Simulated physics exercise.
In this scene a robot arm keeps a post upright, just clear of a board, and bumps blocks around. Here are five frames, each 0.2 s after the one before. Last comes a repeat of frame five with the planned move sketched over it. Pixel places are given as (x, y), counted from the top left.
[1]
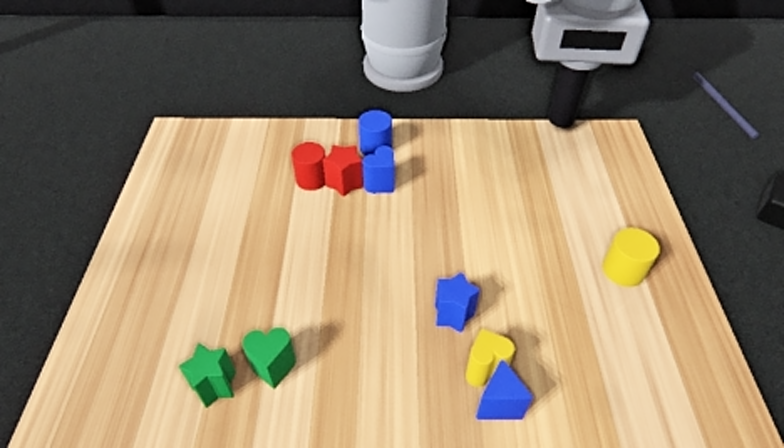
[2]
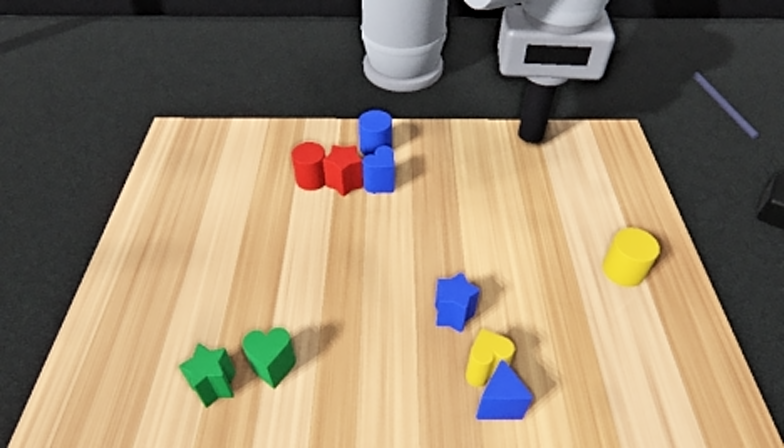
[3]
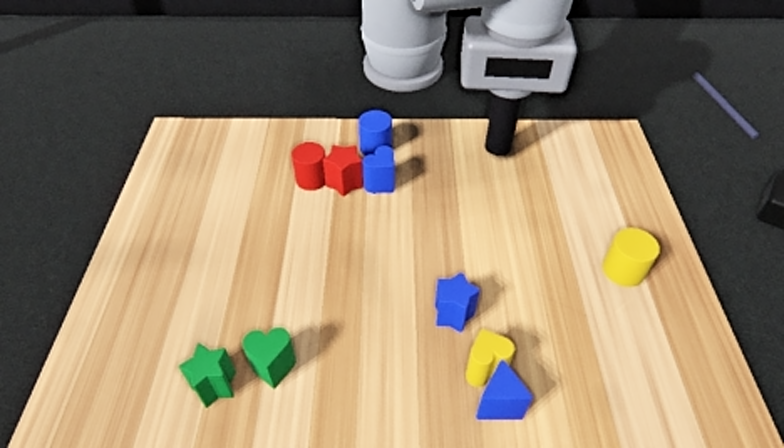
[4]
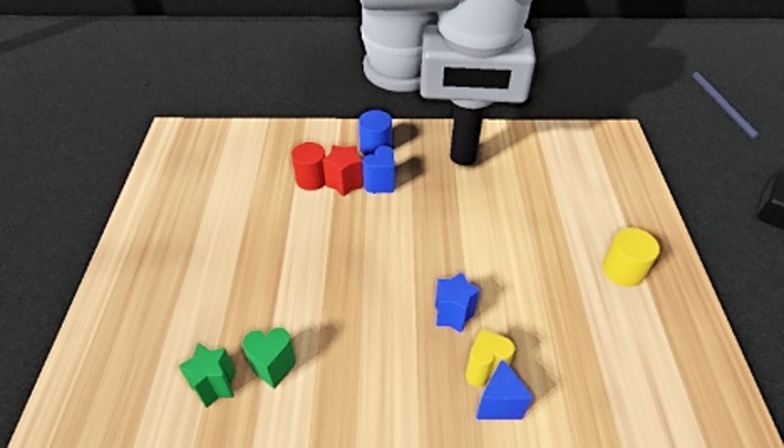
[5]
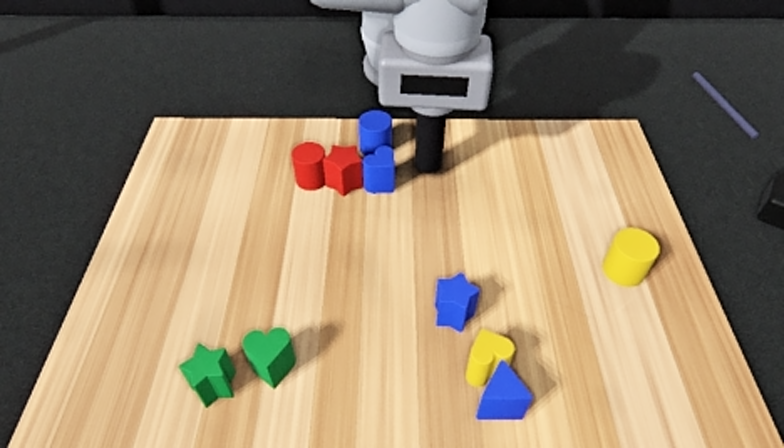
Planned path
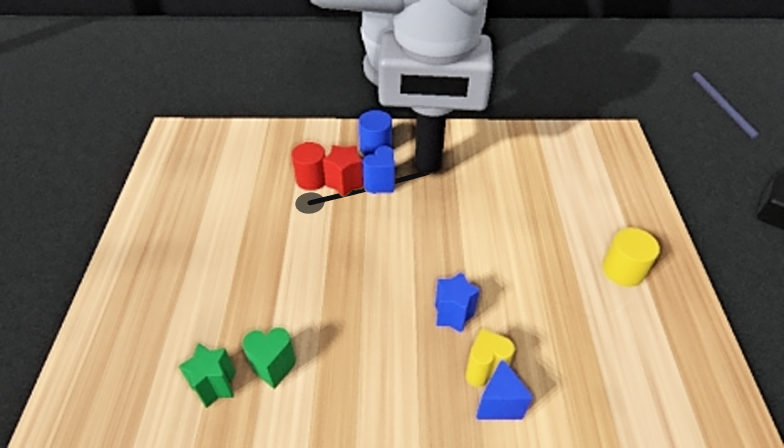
A white robot arm with a black post stands at the far edge of a pale striped wooden board on a dark surface, seen from above at a fixed angle. Red and blue blocks cluster near the top, two green ones sit lower left, and blue and yellow ones lie right of centre and farther right. The arm glides the post left and slightly nearer, beside the still cluster.
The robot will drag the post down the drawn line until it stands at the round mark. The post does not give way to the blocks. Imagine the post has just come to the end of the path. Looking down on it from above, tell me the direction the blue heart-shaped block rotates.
From above, the blue heart-shaped block will be seen to turn anti-clockwise.
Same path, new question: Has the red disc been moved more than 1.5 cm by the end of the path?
Yes, it checks out.
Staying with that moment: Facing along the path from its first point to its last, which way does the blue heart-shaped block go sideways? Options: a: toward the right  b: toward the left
Letter b.
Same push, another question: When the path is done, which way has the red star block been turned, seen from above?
From above, the red star block will be seen to turn clockwise.
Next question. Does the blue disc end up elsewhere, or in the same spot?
At the end, its place is the same.
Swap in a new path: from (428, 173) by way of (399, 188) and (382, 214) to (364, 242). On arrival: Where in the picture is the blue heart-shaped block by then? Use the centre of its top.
At pixel (352, 183).
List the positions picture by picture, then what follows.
Lower end of the post at (561, 120), tops of blocks, red disc at (308, 152), red star block at (343, 155), blue disc at (375, 120), blue heart-shaped block at (381, 157), in the first frame.
Post at (531, 135), blocks as before, in the second frame.
Post at (498, 148), blocks as before, in the third frame.
Post at (463, 157), blocks as before, in the fourth frame.
Post at (428, 164), red disc at (308, 152), red star block at (343, 155), blue disc at (375, 120), blue heart-shaped block at (381, 157), in the fifth frame.
The drawn path runs from (428, 173) to (310, 203).
On the path given first. One third of the way, post at (390, 175); red disc at (305, 151); red star block at (336, 162), turned 30° clockwise; blue heart-shaped block at (365, 166), turned 30° anticlockwise.
Two thirds of the way, post at (349, 185); red disc at (289, 150); red star block at (292, 172), turned 55° clockwise; blue heart-shaped block at (325, 179), turned 40° anticlockwise.
At the end, post at (309, 195); red disc at (289, 150); red star block at (269, 178), turned 120° clockwise; blue disc not moved; blue heart-shaped block at (297, 196), turned 80° anticlockwise.
